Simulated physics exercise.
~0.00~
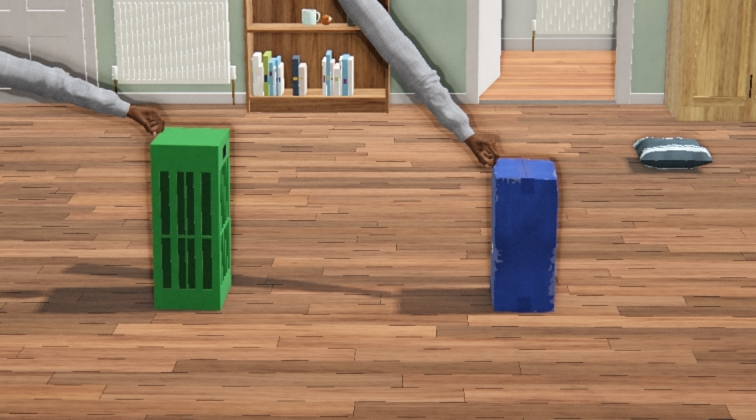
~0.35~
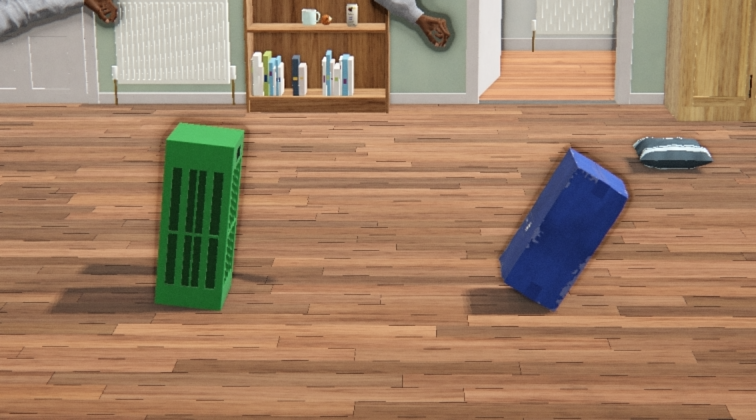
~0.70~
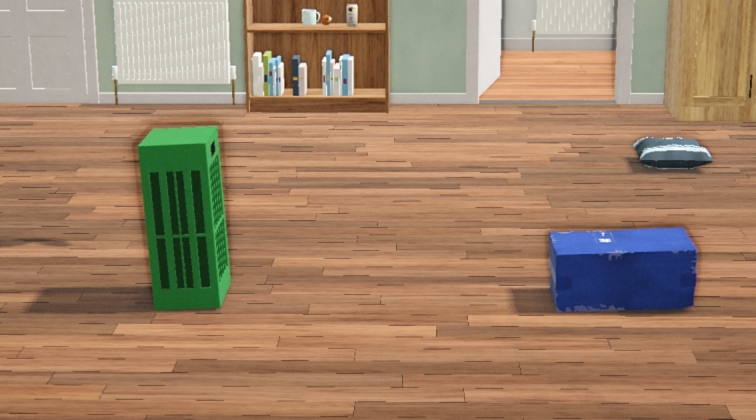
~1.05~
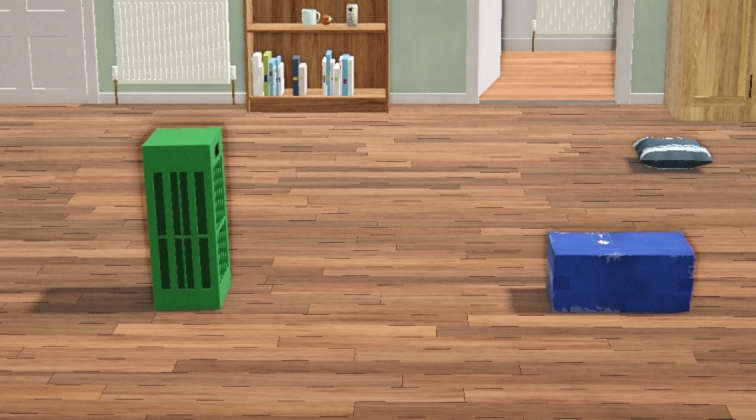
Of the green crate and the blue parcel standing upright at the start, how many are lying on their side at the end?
One of them is lying on its side at the end, the blue parcel. The green crate is still standing upright.
